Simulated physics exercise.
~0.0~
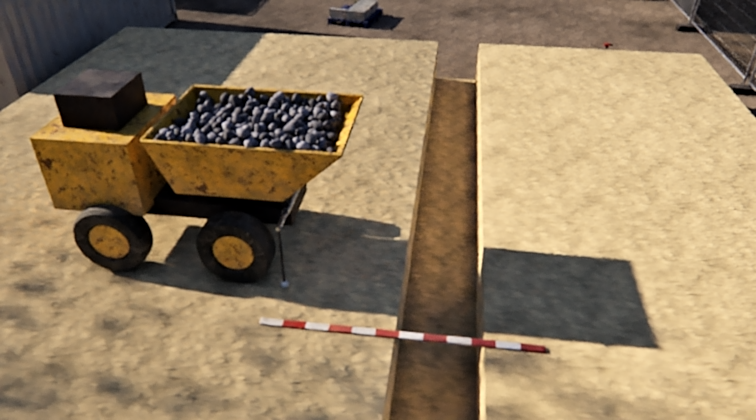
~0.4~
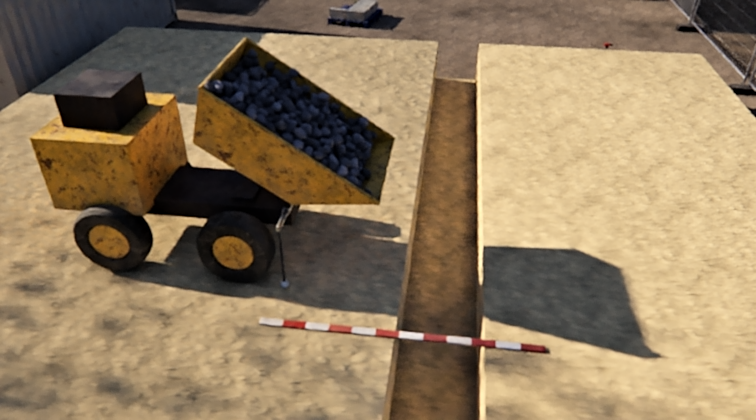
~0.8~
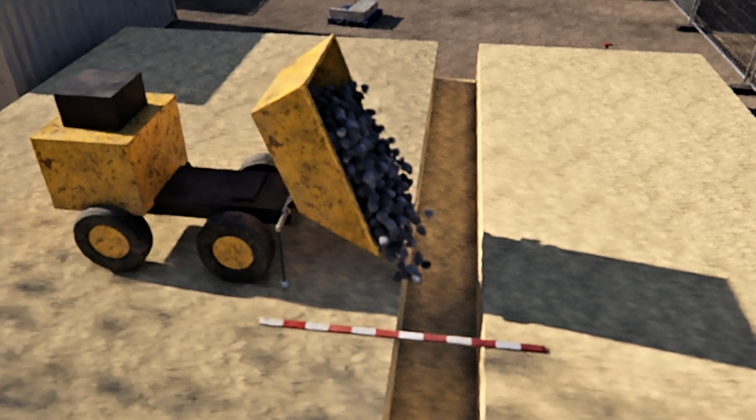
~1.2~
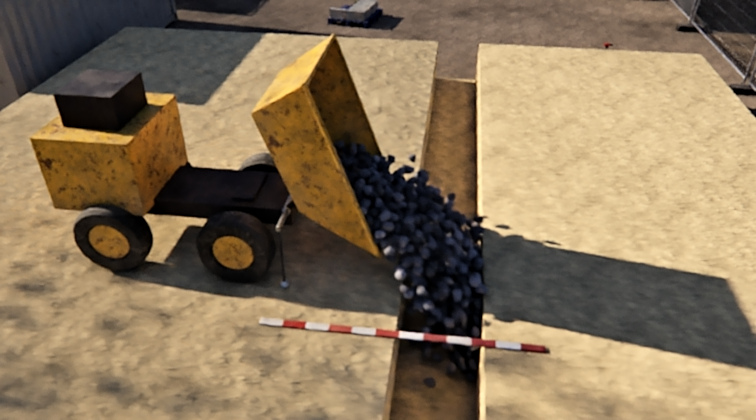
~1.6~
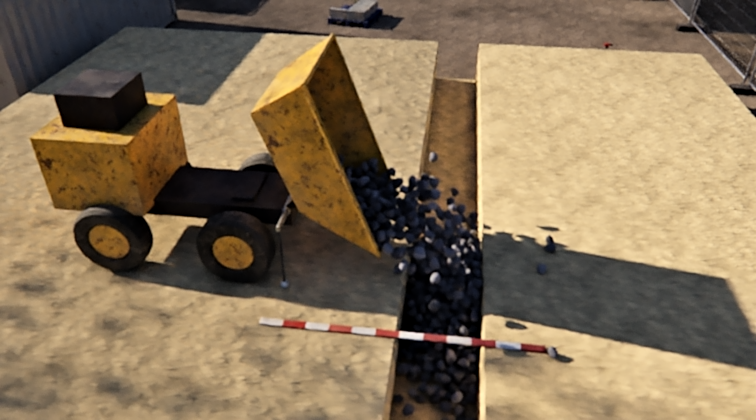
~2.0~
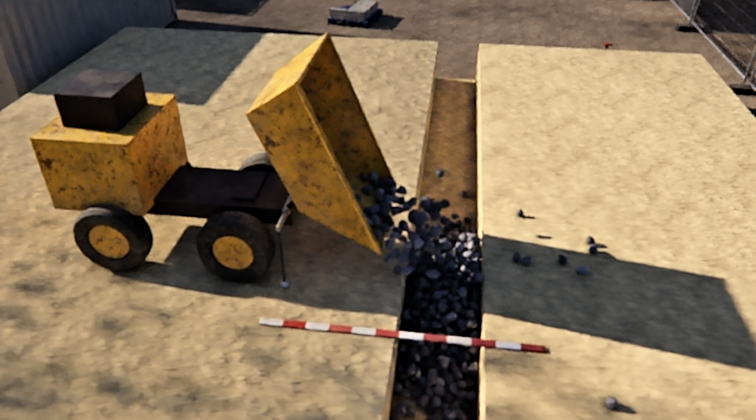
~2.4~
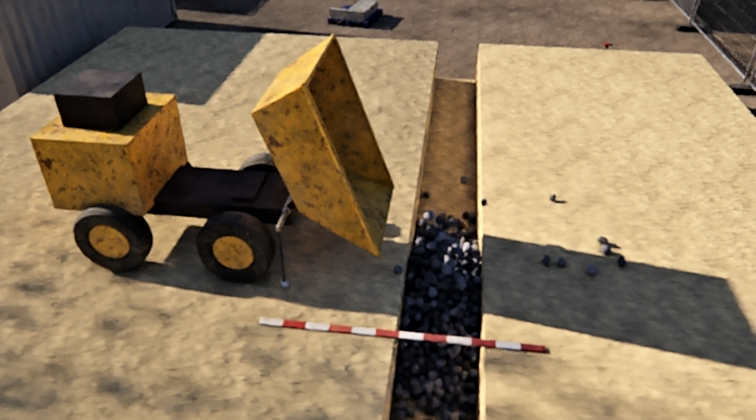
To begin with, a yellow site dumper with a dark cab roof stands on sandy ground, its skip heaped with dark stones, facing a long narrow trench with a red and white striped rod lying across it. The skip tips forward, its load still inside, and then tilts steeply. Stones slide over the lip and pour down into the trench in a dense stream. A few bounce out onto the far side while the raised skip rocks back slightly and forward again. At last the skip hangs steep and empty, with nearly all the stones lying in the trench and a few scattered beyond it.
